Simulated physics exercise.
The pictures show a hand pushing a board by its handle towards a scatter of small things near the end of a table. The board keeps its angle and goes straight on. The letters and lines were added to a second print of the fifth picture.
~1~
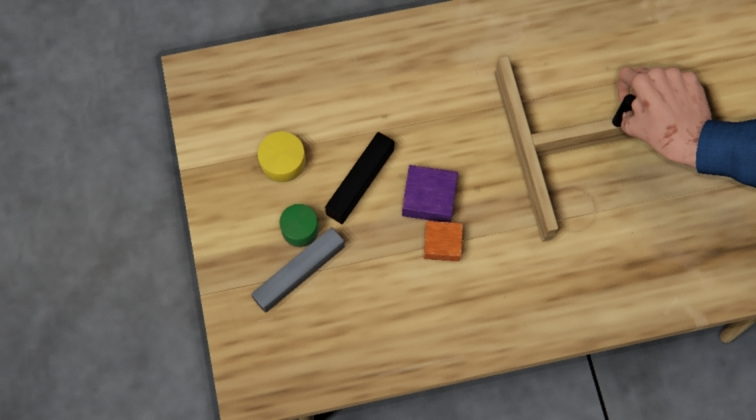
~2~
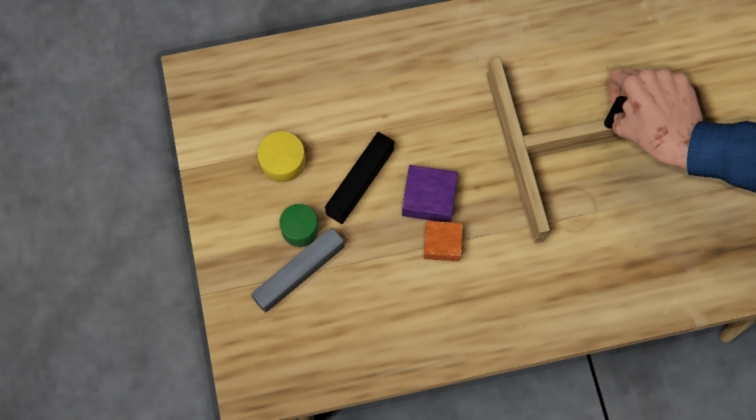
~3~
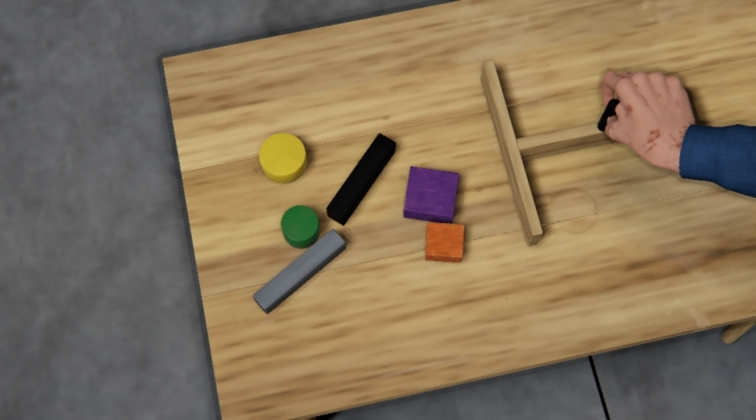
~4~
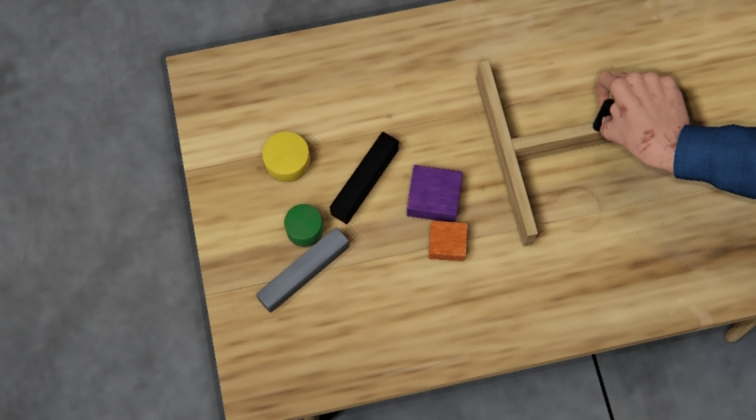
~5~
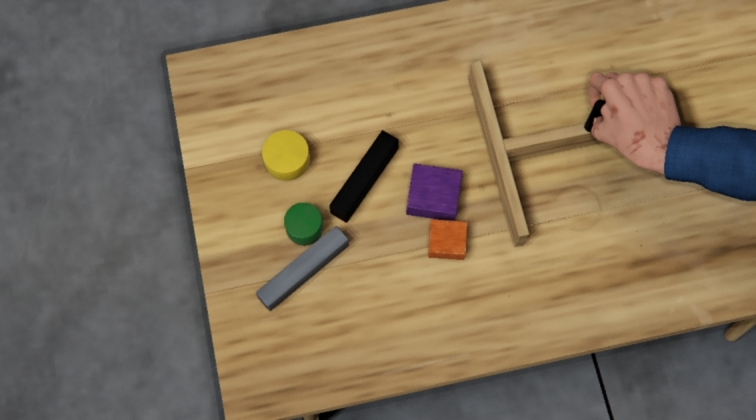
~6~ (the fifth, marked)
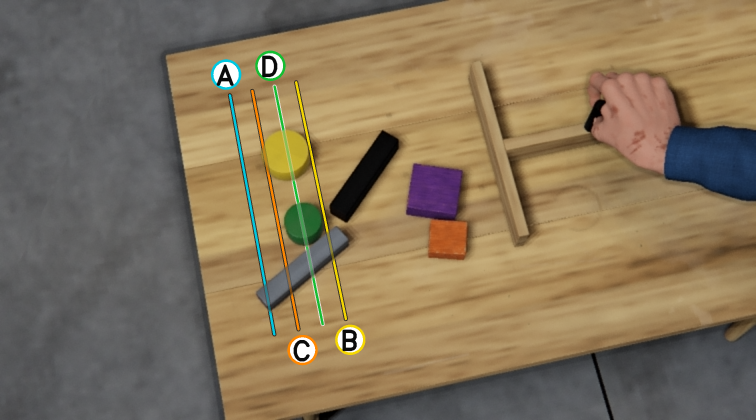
A hand in a blue sleeve grips the dark handle of a T-shaped wooden board at the right of a pale wooden table, seen from above over a grey floor. To the left lie a yellow tin, a green tin, a black bar, a grey stick, a purple block and an orange block. The hand slides the board slowly leftward, narrowing the gap to the untouched blocks, while the view shifts very slightly.
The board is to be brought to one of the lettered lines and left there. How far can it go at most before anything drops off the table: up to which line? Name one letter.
It can go as far as C.
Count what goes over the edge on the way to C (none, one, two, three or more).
The count is none.
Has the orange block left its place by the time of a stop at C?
By then, yes.
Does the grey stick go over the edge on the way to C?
No.
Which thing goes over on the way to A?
It is the green tin.
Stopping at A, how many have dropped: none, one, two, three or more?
In all, one.
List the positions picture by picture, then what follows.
The first frame shows purple block (430, 194); board (528, 140); orange block (443, 242).
The second frame shows board (520, 142); yellow tin (282, 157).
The third frame shows board (512, 145); green tin (301, 227).
The fourth frame shows board (508, 145); orange block (448, 241).
The fifth frame shows board (499, 146); yellow tin (286, 155); grey stick (303, 269); green tin (304, 224).
On the marked copy, A at (251, 210); B at (320, 196); C at (274, 205); D at (298, 200).
Taking C. A third of the way, board (419, 162); orange block (412, 247); black stick (360, 174).
Two thirds of the way, board (337, 179); grey stick (268, 292); green tin (271, 232).
When it is over, board (276, 191); green tin (210, 244); grey stick (240, 310); nothing has fallen.
As for the rest, A drops the green tin; B is safe but short; D is safe but short.
